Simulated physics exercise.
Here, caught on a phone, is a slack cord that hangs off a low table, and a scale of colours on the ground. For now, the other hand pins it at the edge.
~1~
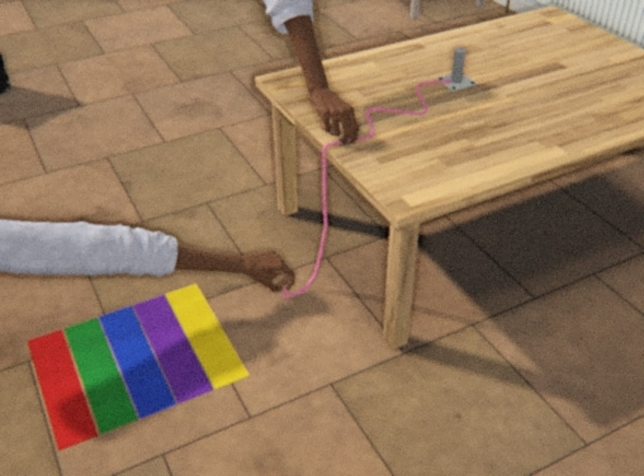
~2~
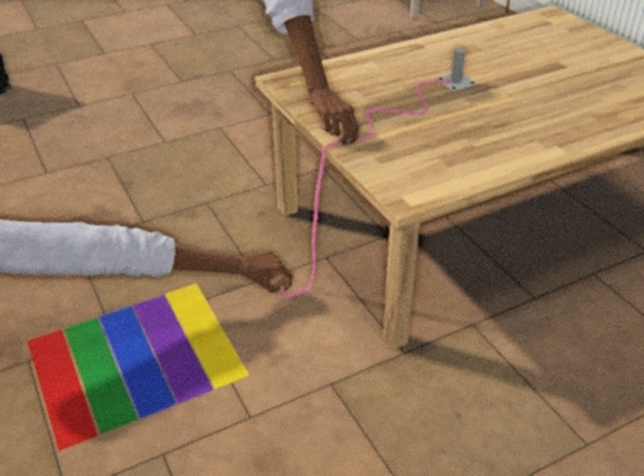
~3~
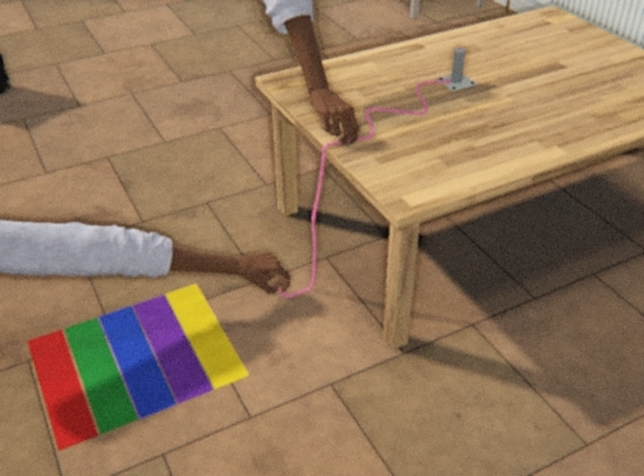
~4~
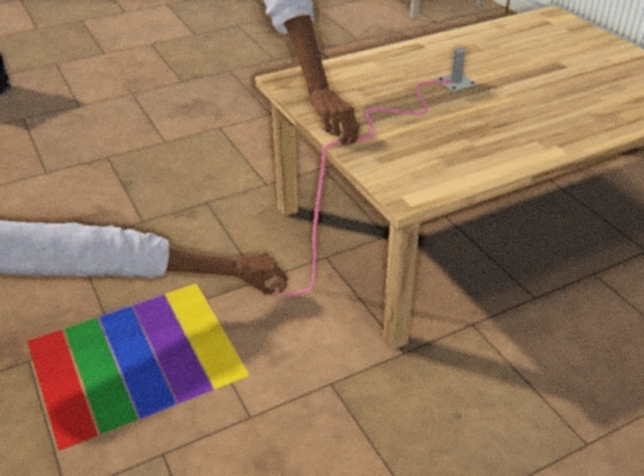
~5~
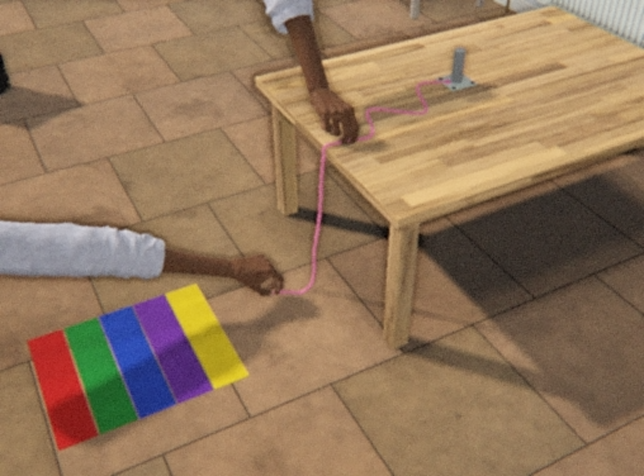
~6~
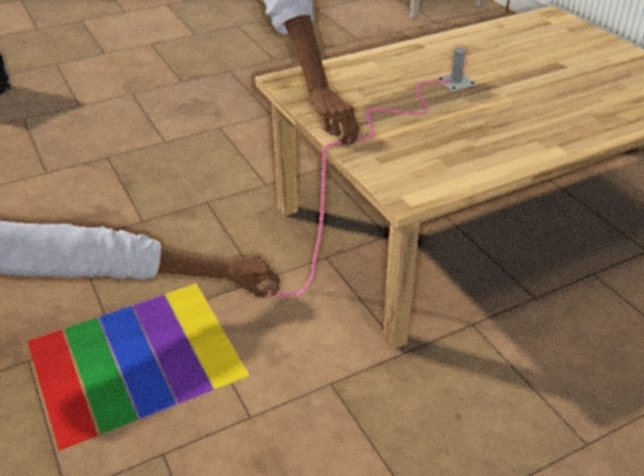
A pink cord's loose end was drawn slightly left by one hand near a colour-striped mat on the tiled floor, while the other hand kept the cord pinned at the wooden table's edge.
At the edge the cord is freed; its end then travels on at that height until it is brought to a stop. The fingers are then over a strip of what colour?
A green strip.
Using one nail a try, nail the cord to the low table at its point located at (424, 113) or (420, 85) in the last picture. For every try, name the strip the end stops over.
First try blue, second try green.
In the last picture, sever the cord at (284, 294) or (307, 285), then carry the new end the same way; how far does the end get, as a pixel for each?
First (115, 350), then (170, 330).
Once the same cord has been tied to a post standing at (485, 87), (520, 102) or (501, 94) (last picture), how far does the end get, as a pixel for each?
Try by try, around (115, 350), (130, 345) and (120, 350).
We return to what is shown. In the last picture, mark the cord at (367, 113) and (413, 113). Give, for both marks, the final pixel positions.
To (339, 134) for the first and to (377, 116) for the second.
Soon after, end near (159, 333); over purple.
After that, end near (119, 347); over blue.
At the stop, end near (95, 356); over green. Over green.
